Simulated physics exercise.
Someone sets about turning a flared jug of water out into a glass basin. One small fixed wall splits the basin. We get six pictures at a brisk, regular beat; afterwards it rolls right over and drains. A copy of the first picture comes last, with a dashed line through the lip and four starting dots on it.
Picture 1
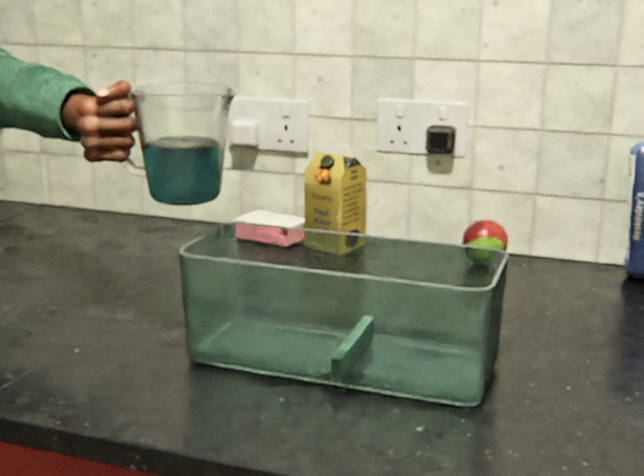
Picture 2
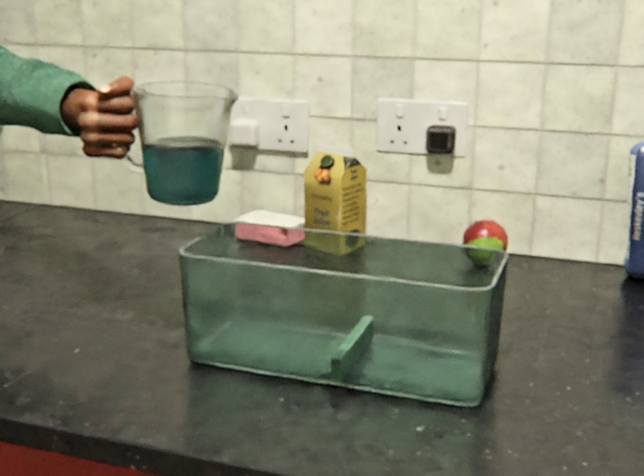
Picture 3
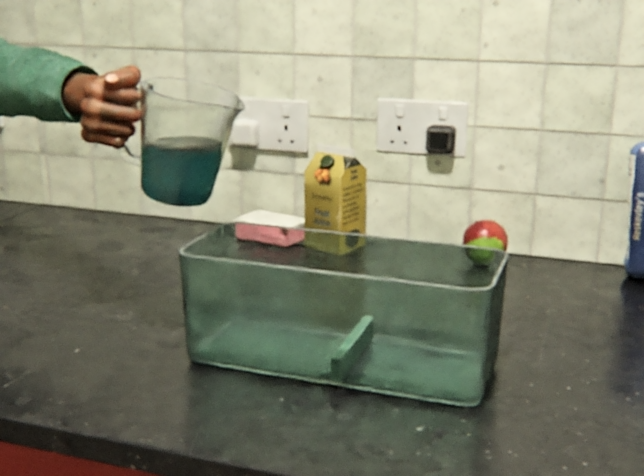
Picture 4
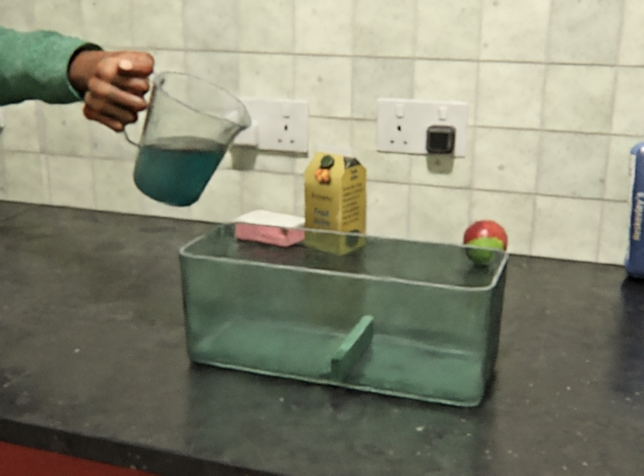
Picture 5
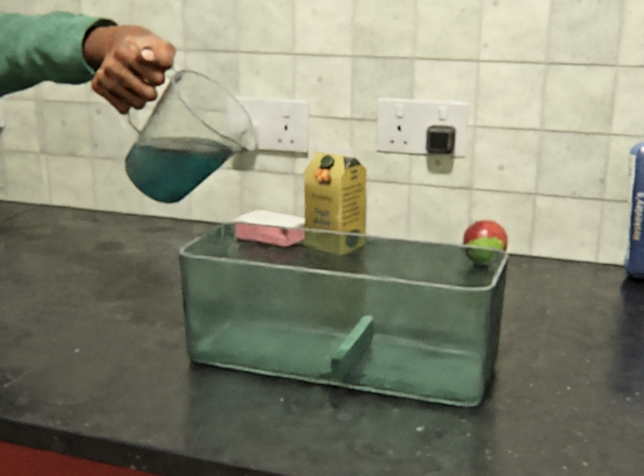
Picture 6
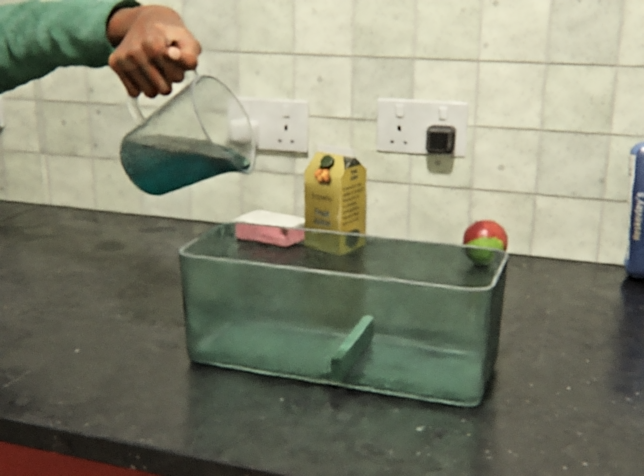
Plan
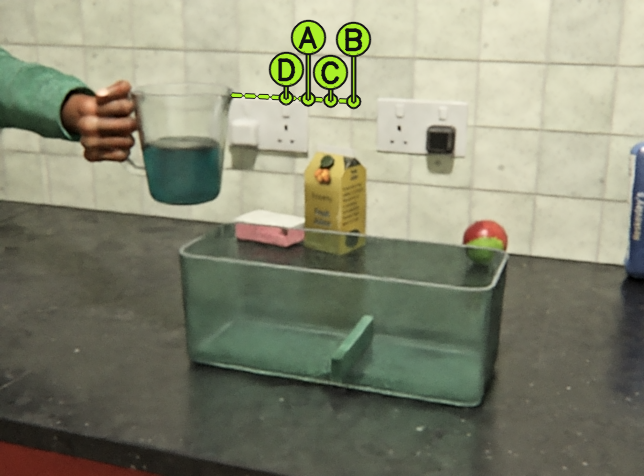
In this clip, a hand at the left holds a clear jug of blue liquid above a glass basin on a dark countertop, then steadily tilts it to the right until the liquid lies close to the rim.
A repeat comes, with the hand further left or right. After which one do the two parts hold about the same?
Use place A.
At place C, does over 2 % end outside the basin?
No.
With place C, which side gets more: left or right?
More ends on the right.
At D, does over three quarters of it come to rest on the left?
Yes, it does.
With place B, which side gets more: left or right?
The right side.
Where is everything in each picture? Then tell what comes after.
The first frame shows upright, lip at (232, 95); basin from (189, 357) to (483, 404); top of the wall at (354, 335); nothing has left yet.
The second frame shows tipped about 3°, lip at (235, 98); nothing has left yet.
The third frame shows tipped about 12°, lip at (241, 108); nothing has left yet.
The fourth frame shows tipped about 26°, lip at (249, 125); nothing has left yet.
The fifth frame shows tipped about 42°, lip at (252, 148); nothing has left yet.
The sixth frame shows tipped about 61°, lip at (249, 171); nothing has left yet.
In lime, A at (308, 99); B at (353, 101); C at (330, 100); D at (286, 97).
For place A, about 48 % ends left of the wall and 52 % right of it.
For place B, about 9 % ends left of the wall and 90 % right of it.
For place C, about 14 % ends left of the wall and 85 % right of it.
For place D, about 87 % ends left of the wall and 11 % right of it.
